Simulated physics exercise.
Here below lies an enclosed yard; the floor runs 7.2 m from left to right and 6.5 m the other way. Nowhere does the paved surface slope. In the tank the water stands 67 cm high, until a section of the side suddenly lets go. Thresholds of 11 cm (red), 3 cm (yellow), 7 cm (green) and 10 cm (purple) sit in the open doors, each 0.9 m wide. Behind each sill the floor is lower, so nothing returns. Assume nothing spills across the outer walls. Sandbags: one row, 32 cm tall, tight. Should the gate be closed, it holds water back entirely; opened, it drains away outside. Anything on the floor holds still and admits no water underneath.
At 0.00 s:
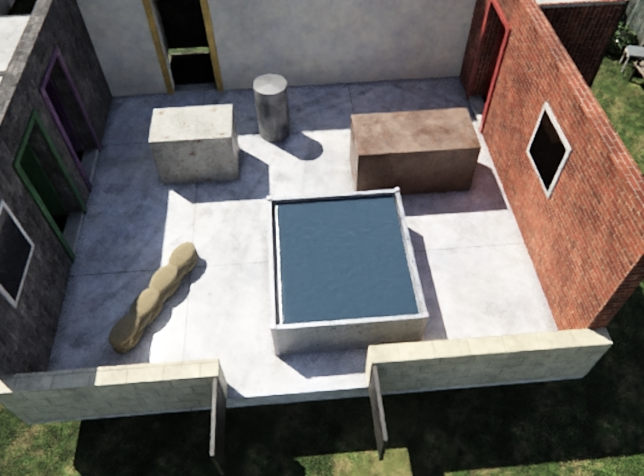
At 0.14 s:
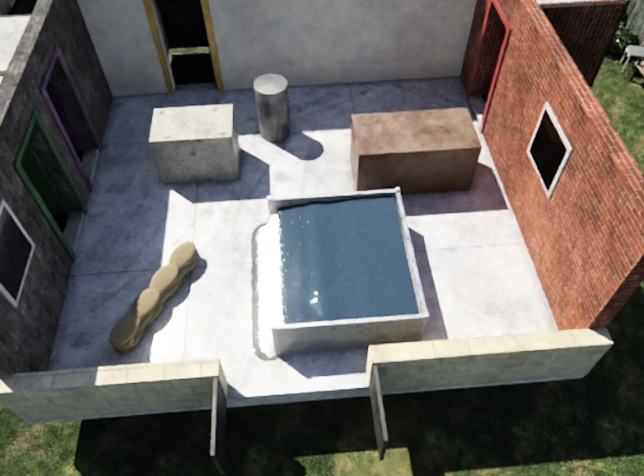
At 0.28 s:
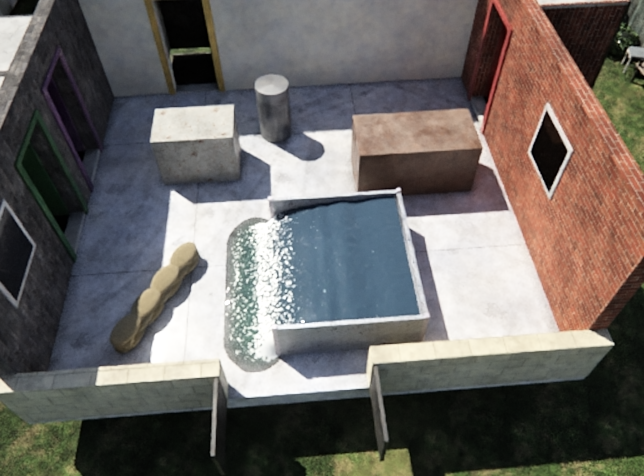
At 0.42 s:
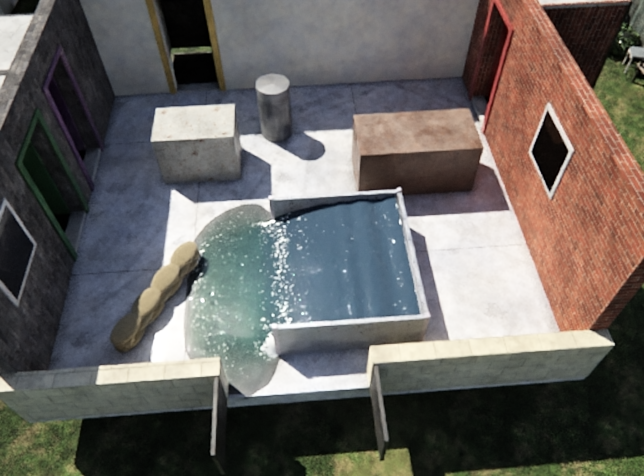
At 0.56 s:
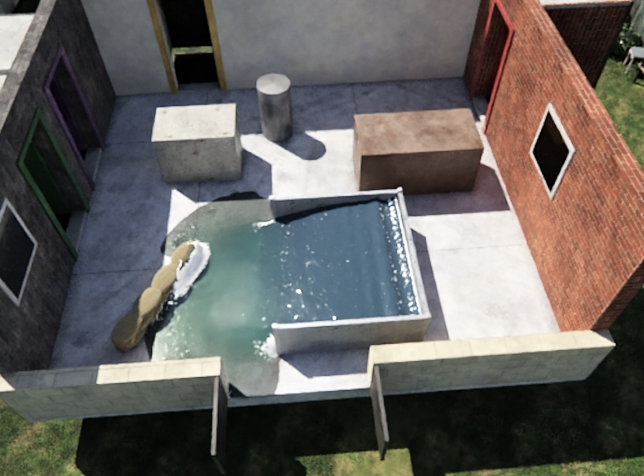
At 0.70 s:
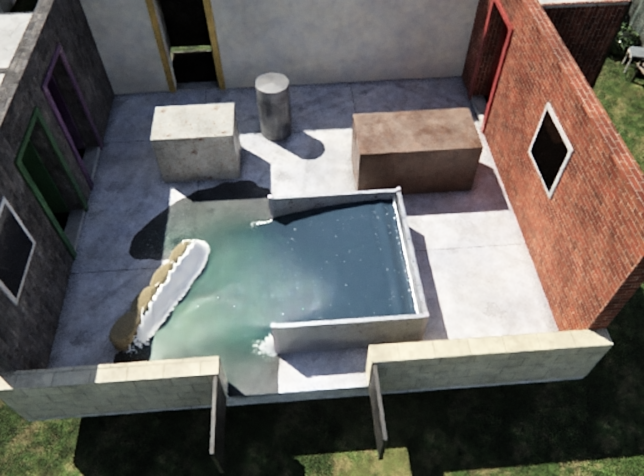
We see a square tank of still water in a walled, paved yard; its left side opens and water pours out foaming, spreading left across the floor, reaching and washing against a lumpy tan object.
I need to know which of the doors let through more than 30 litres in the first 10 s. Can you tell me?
My prediction: At the red door the amount will not overshoot the limit. At the yellow door the amount will overshoot the limit. At the green door the amount will overshoot the limit. At the purple door the amount will overshoot the limit.
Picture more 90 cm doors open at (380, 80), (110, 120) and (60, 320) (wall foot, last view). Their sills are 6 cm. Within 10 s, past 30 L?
In sequence the answers are less than that, more than that and more than that.
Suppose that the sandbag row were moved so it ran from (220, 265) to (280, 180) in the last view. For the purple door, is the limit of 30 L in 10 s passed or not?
Measured against that limit, the purple door comes out short of it.
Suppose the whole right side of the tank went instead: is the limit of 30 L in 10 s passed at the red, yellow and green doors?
At red the amount is beneath the mark, at yellow it is beneath the mark, and at green it is beneath the mark.
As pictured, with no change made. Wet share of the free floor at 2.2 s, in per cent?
Some 35 per cent of the floor is wet.
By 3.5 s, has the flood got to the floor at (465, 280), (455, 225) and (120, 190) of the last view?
Well, the first is untouched by it, the next untouched by it, the last drenched.
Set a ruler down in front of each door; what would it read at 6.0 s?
Depths in centimetres - red: 0, yellow: 9, green: 7, purple: 10.
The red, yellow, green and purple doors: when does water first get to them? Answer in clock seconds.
Red = 7.5 s, yellow = 3.4 s, green = 1.0 s, purple = 1.6 s.
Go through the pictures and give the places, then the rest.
The tank at (341, 256) is whole and still, 67 cm deep, in the first frame.
The front is at a hidden place, 1.2 m from the gap at (276, 278); 0.6 m2 of floor is under water; 67 cm left at the back of the tank, in the second frame.
Water pours out at (277, 280) and has run 1.4 m, to (256, 221); typically 12 cm deep outside, 67 cm at the tank's back, in the third frame.
Water pours out at (278, 280) and has run 1.7 m, to a hidden place; typically 10 cm deep outside, 65 cm at the tank's back, in the fourth frame.
Water pours out at (278, 280) and has run 2.1 m, to (190, 219); typically 10 cm deep outside, 58 cm at the tank's back, in the fifth frame.
Water pours out at (277, 279) and has run 2.5 m, to (138, 241); typically 9 cm deep outside, 57 cm at the tank's back, in the sixth frame.
After 1.4 s water covers 30 % of the floor and is deepest (57 cm) near (150, 385); red door not reached, yellow door not reached, green door 9 cm at the sill, 6 L in, purple door not reached.
After 2.2 s water covers 35 % of the floor and is deepest (48 cm) near (56, 392); red door not reached, yellow door not reached, green door 15 cm at the sill, 33 L in, purple door 20 cm at the sill, 9 L in.
After 3.5 s water covers 45 % of the floor and is deepest (26 cm) near (42, 393); red door not reached, yellow door 3 cm at the sill, 0 L in, green door 8 cm at the sill, 71 L in, purple door 15 cm at the sill, 53 L in.
After 6.0 s water covers 70 % of the floor and is deepest (18 cm) near (146, 120); red door not reached, yellow door 9 cm at the sill, 53 L in, green door 7 cm at the sill, 79 L in, purple door 10 cm at the sill, 72 L in.
After 10.0 s water covers 80 % of the floor and is deepest (12 cm) near (42, 393); red door 10 cm at the sill, 0 L in, yellow door 7 cm at the sill, 108 L in, green door 4 cm at the sill, 93 L in, purple door 7 cm at the sill, 73 L in.
